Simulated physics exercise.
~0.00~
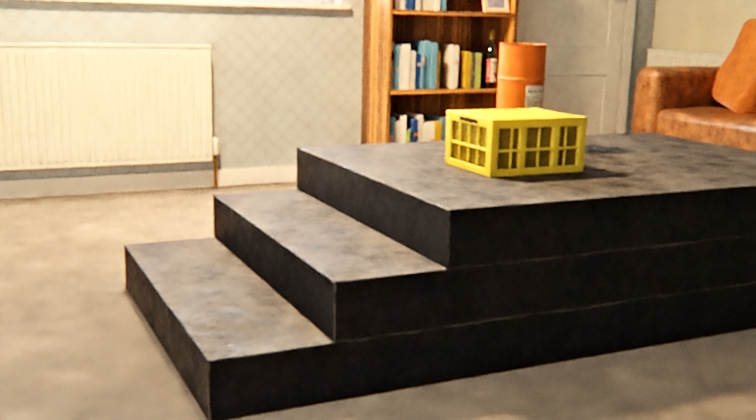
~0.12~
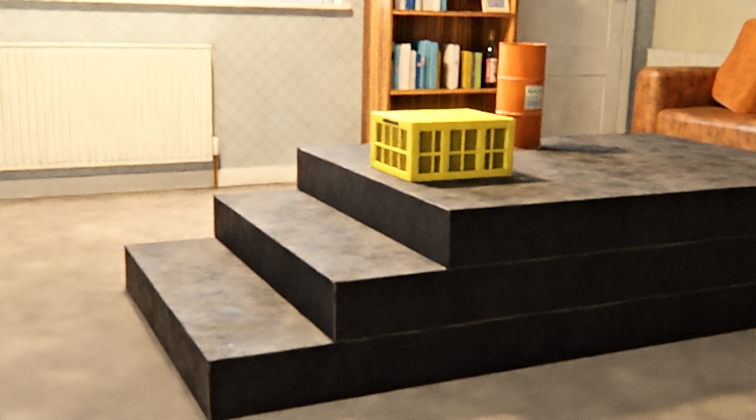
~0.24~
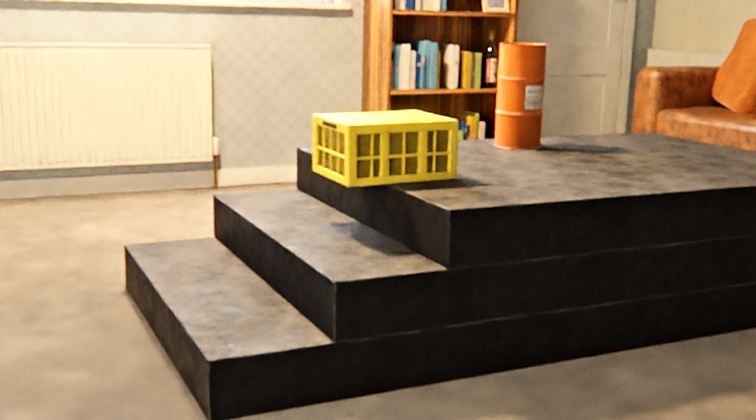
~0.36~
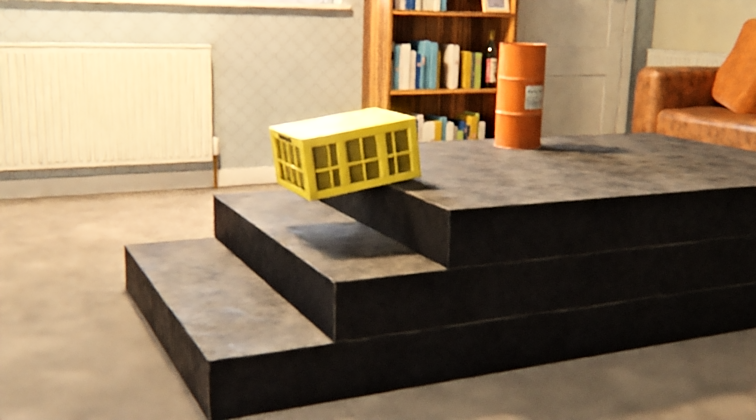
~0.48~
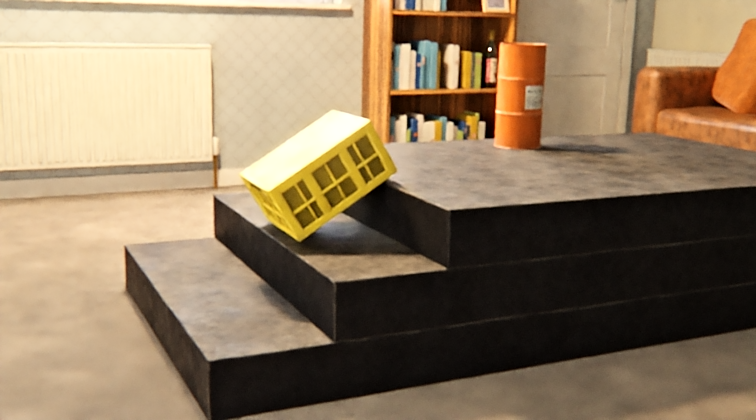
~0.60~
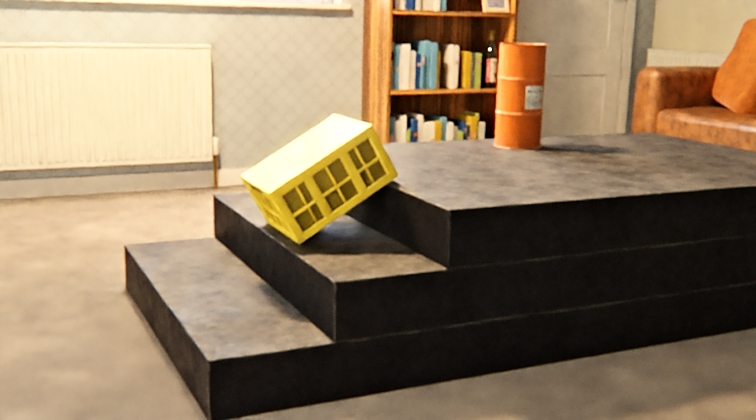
The yellow crate slides left off the platform's top, tips, and rests tilted against the edge.
